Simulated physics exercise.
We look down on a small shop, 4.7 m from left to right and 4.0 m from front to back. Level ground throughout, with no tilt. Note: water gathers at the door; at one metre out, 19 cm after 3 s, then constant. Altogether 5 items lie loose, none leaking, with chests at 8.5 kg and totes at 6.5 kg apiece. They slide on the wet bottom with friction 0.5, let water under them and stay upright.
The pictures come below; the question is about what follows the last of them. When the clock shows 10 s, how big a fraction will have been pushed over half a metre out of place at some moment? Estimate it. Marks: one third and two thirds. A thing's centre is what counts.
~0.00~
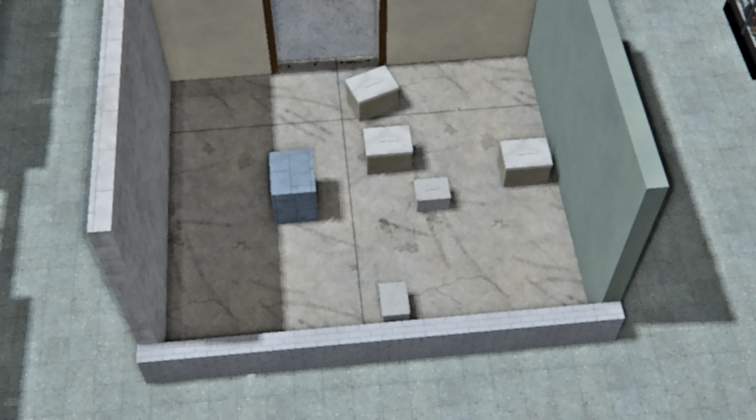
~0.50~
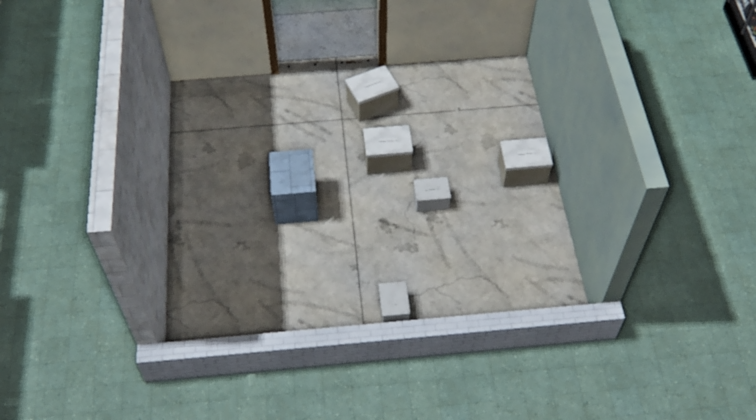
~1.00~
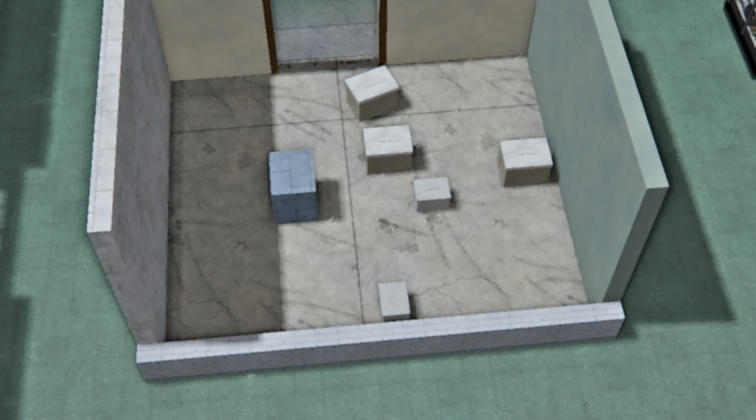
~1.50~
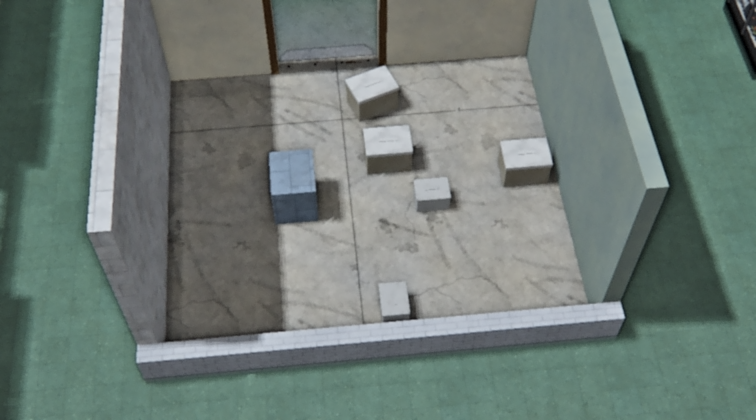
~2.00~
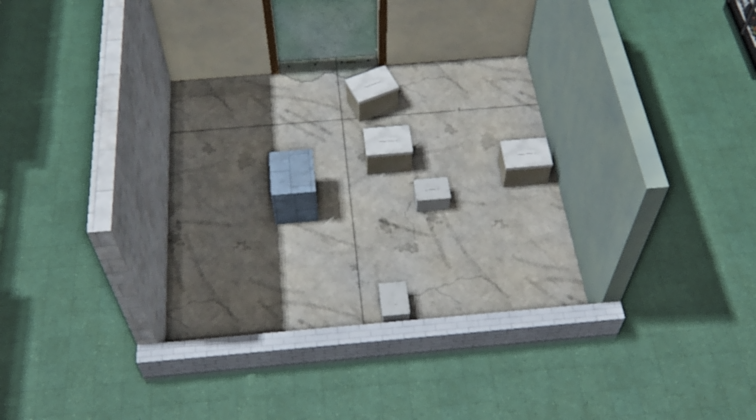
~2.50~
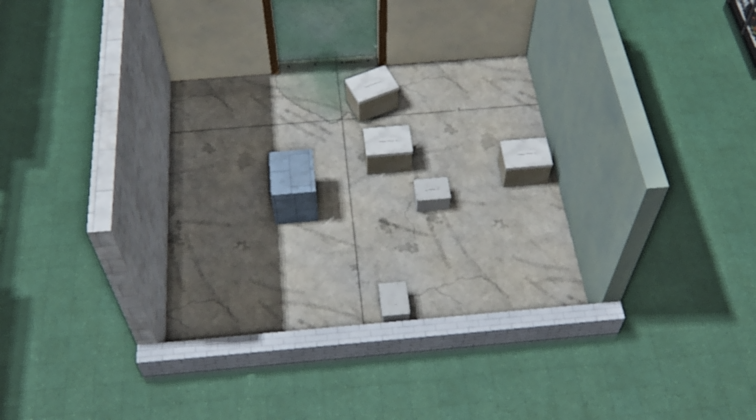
Most likely a clear majority gets moved that far.
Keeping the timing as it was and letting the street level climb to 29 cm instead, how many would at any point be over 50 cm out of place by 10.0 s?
With that change, 5 of them.
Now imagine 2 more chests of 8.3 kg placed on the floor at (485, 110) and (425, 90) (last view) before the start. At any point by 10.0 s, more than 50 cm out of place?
Taking them in order, the first is within that distance and the second is within that distance.
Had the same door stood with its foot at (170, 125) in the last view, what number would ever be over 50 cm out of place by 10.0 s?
Then 3 of them would.
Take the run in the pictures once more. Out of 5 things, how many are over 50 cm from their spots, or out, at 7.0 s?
At that moment it comes to 4.
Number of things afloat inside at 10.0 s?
The count is 5.
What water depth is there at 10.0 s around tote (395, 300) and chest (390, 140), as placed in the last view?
Around 11 cm and 10 cm.
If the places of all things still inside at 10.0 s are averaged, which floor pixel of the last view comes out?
Roughly at (526, 209).
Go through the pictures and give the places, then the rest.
In the first frame, a chest at (372, 83), on the bottom; a tote at (394, 298), on the bottom; 0.0 m2 under water; 0 of 5 have shifted.
In the second frame, a chest at (372, 83) rests on the ground; a tote at (394, 298), on the bottom; 0.0 m2 under water; 0 of 5 have shifted.
In the third frame, a chest at (372, 83), on the bottom; a tote at (394, 298) rests on the ground; water covers 0.0 m2; 0 of 5 have shifted.
In the fourth frame, a chest at (372, 83) rests on the ground; a tote at (394, 298) rests on the ground; 0.0 m2 under water; 0 of 5 have shifted.
In the fifth frame, a chest at (372, 83) rests on the ground; a tote at (394, 298) rests on the ground; 0.1 m2 under water; 0 of 5 have shifted.
In the sixth frame, a chest at (372, 83) rests on the ground; a tote at (394, 298), on the bottom; water covers 0.8 m2; 0 of 5 have shifted.
After 3.5 s 0 of 5 are over 50 cm from their spots; 0 afloat.
After 4.5 s 1 of 5 are over 50 cm from their spots; 0 afloat.
After 7.0 s 4 of 5 are over 50 cm from their spots; 2 afloat.
After 10.0 s 4 of 5 are over 50 cm from their spots, and 4 have been at some point; 5 afloat.
